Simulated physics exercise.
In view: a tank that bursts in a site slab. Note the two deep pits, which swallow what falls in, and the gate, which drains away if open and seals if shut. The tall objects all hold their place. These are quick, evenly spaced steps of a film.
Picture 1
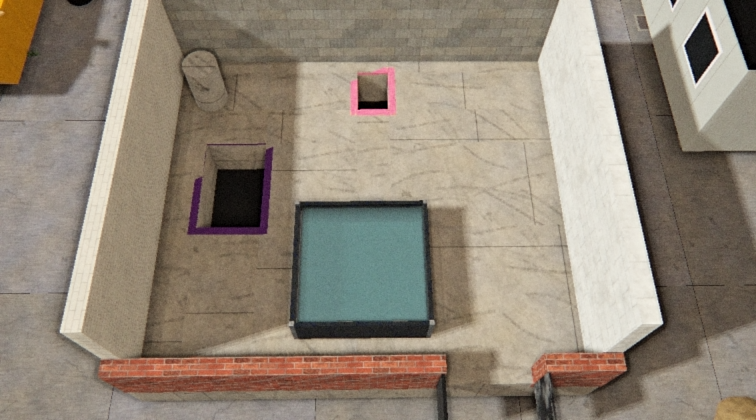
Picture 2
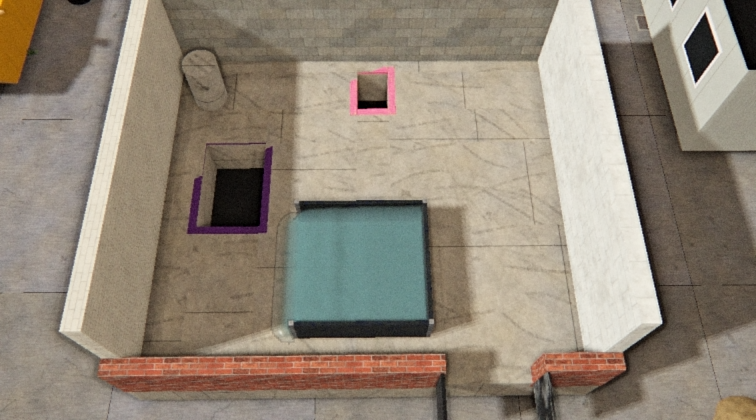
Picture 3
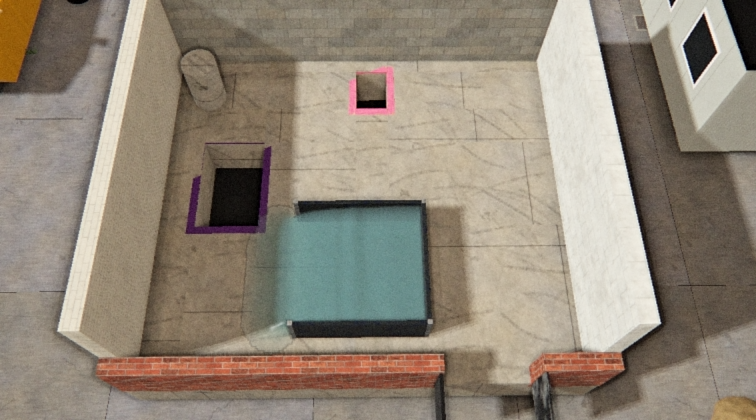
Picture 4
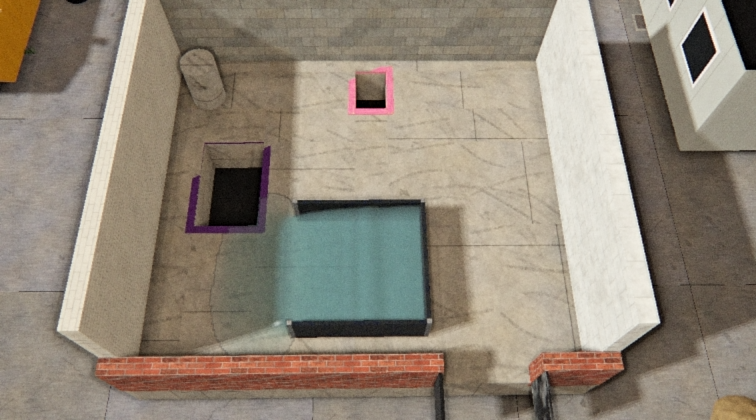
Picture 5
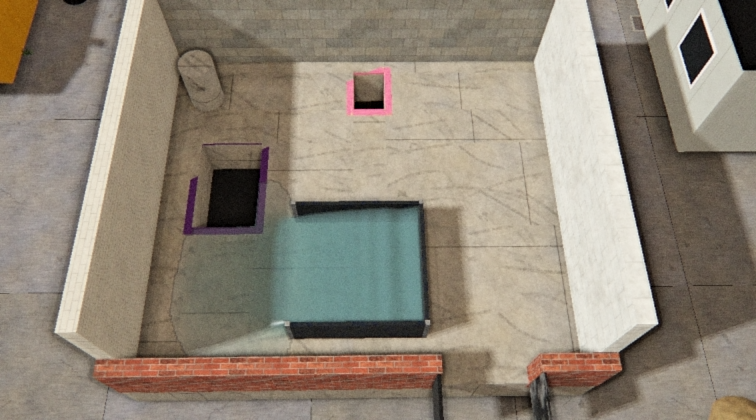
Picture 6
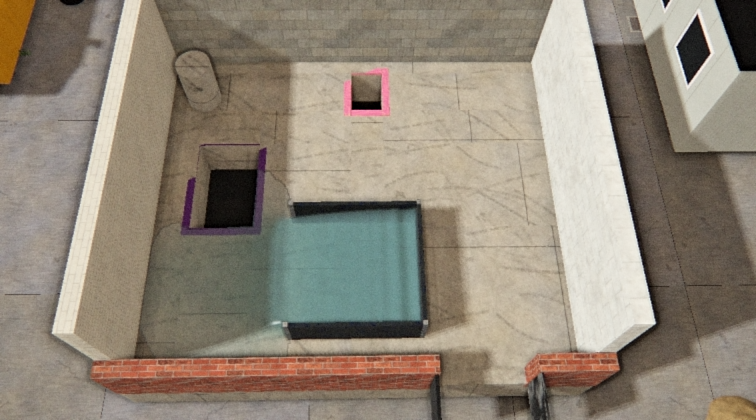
A walled concrete yard is seen from high above, with pale side walls, a grey back wall and a low brick front wall broken by a gap. A dark-framed tank of teal water sits near the front, with a purple-edged pit to its left and a smaller pink-edged pit behind. The tank's left side gives way and water spreads leftward across the slab, thinning, as the view shifts very slightly.
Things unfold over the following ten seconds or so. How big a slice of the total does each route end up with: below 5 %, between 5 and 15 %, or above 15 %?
Final slices - gate: Below 5 %, pink pit: Below 5 %, purple pit: Above 15 %.
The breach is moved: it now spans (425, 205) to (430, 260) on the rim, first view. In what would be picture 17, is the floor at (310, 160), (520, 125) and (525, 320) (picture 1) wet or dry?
One after the other: No water, under water, flooded.
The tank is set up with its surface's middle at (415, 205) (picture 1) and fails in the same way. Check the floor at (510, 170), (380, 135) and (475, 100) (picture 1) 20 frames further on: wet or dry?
Spot 1 unwetted, spot 2 unwetted, and spot 3 unwetted.
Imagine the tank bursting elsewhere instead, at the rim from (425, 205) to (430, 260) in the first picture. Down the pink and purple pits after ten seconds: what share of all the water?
Pink about 14 %, purple about 2 %.
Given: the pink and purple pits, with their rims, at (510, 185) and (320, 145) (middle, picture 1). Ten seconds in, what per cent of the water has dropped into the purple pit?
Purple: 20 %.
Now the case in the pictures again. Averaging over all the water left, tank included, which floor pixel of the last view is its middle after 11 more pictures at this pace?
Centre of the water: Near (252, 287).
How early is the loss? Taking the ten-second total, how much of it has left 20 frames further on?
Roughly 45 percent.
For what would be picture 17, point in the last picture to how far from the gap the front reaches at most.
My best guess is about (173, 108).
A moment on, water covers 20 % of the floor; the gate 0 %, the pink pit 0 %, the purple pit 6 %.
Next, water covers 20 % of the floor; the gate 0 %, the pink pit 0 %, the purple pit 12 %.
Then, water covers 30 % of the floor; the gate 0 %, the pink pit 0 %, the purple pit 26 %.
Later, water covers 50 % of the floor; the gate 1 %, the pink pit 1 %, the purple pit 42 %.
In the end, water covers 45 % of the floor; the gate 3 %, the pink pit 3 %, the purple pit 52 %.
